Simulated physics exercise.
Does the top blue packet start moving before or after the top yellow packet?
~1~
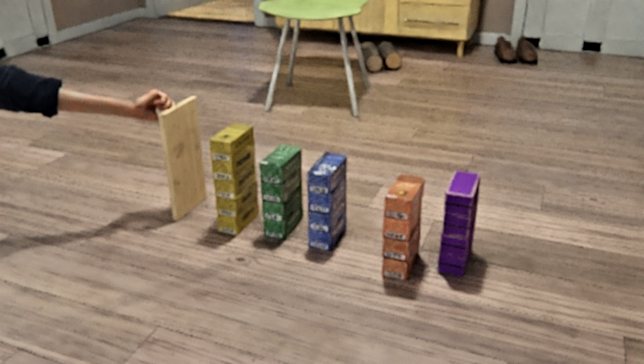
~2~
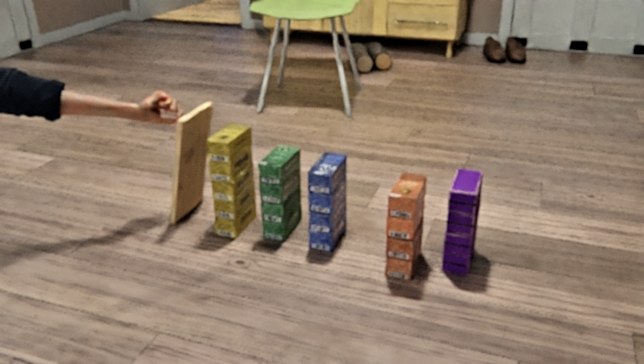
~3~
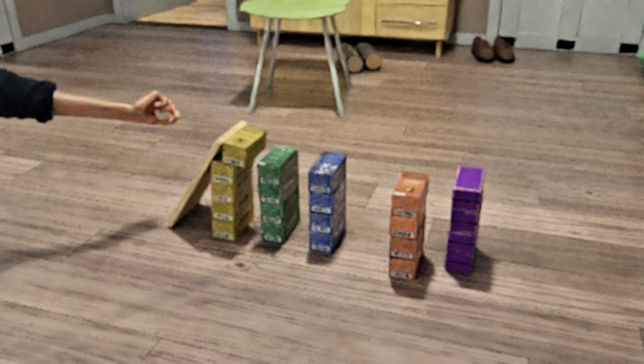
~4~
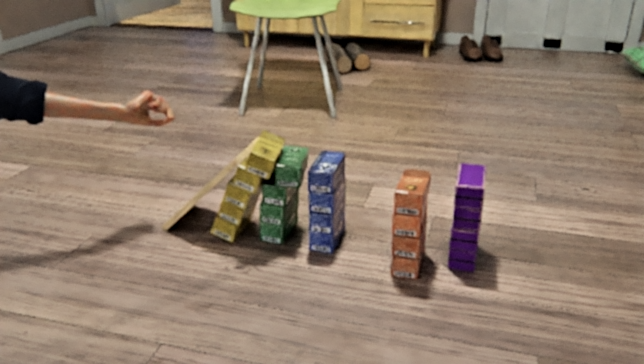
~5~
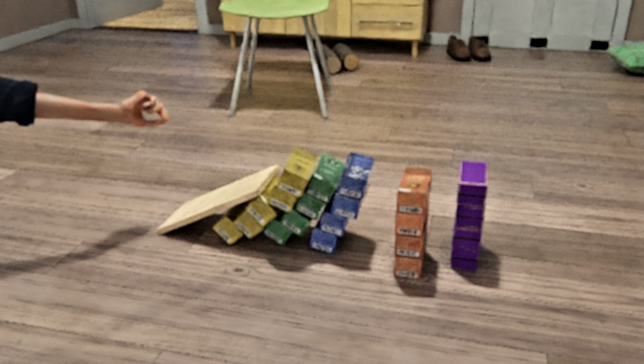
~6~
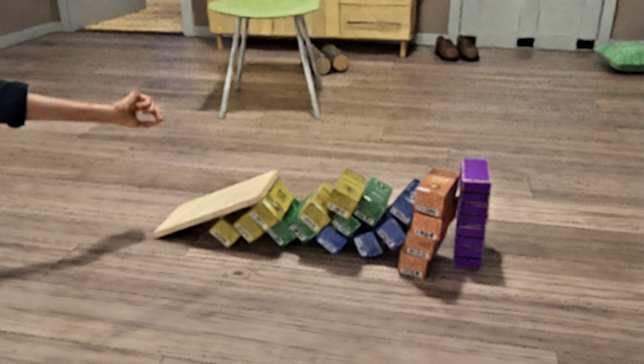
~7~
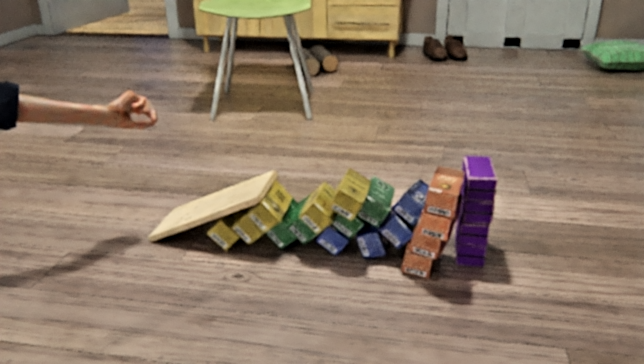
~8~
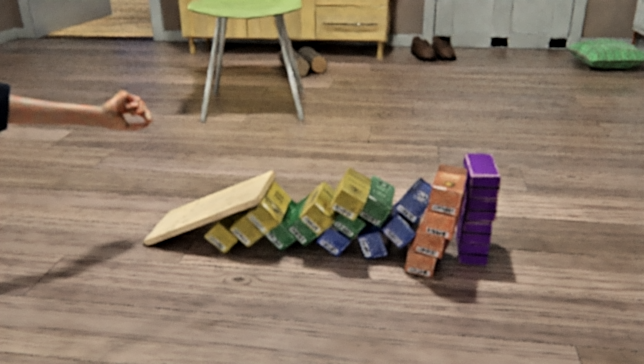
The top blue packet starts moving after the top yellow packet, which is pushed to the right first as the board leans into its stack.
